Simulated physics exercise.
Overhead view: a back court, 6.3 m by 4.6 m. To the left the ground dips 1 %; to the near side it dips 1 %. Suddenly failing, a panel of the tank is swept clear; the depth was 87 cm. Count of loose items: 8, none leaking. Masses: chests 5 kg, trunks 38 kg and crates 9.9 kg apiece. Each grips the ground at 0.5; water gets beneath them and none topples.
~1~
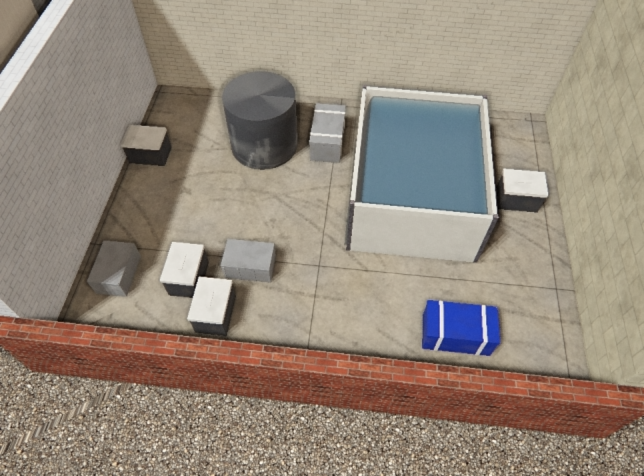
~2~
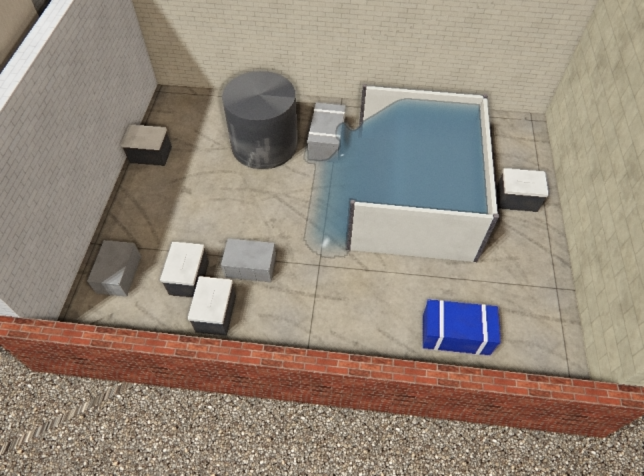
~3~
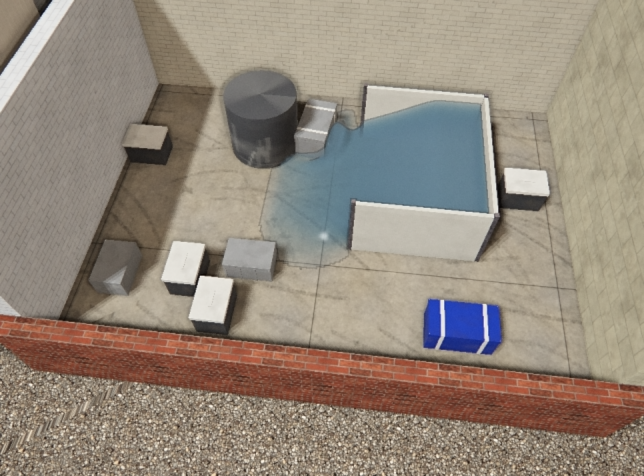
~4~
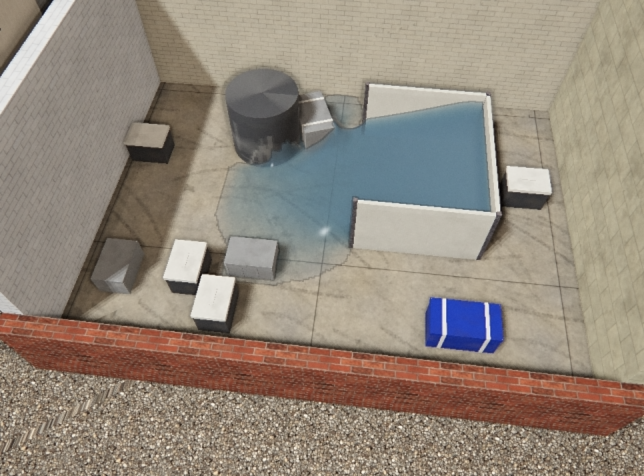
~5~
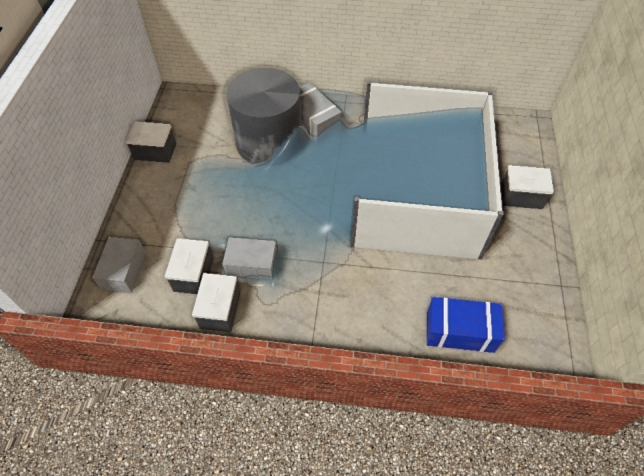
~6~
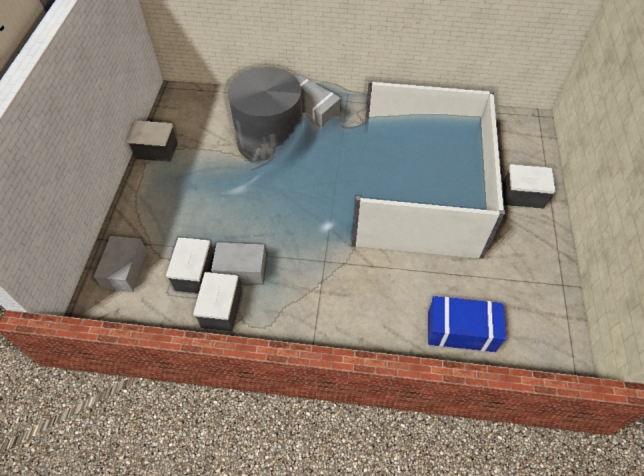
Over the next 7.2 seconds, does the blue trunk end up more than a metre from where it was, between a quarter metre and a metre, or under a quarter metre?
It ends up between a quarter metre and a metre away.
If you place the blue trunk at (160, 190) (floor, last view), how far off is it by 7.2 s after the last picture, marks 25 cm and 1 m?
Outcome: It is taken a long way.
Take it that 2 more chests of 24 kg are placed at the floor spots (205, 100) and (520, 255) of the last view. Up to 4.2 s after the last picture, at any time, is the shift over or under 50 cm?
So that's across the line and then behind the line.
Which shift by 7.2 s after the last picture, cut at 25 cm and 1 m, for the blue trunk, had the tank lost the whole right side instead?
What happens next is that the blue trunk gets swept a long way.
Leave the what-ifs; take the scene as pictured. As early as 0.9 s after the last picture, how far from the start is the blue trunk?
Roughly 0 cm.
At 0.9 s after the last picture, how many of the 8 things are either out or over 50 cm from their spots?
By that time the total stands at 5.
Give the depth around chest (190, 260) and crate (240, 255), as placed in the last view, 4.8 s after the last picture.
Depths: Near 11 cm, then near 13 cm.
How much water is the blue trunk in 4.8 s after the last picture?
Depth: About 7 cm.
Then, 0.9 s after the last picture the blue trunk is near (469, 317), 0.0 m from its start, aground; 5 afloat.
Then, 2.8 s after the last picture the blue trunk is near (469, 317), 0.0 m from its start, aground; 6 afloat.
Then, 4.8 s after the last picture the blue trunk is near (483, 316), 0.2 m from its start, aground; 7 afloat.
Then, 7.2 s after the last picture the blue trunk is near (500, 287), 0.6 m from its start, afloat; 8 afloat.
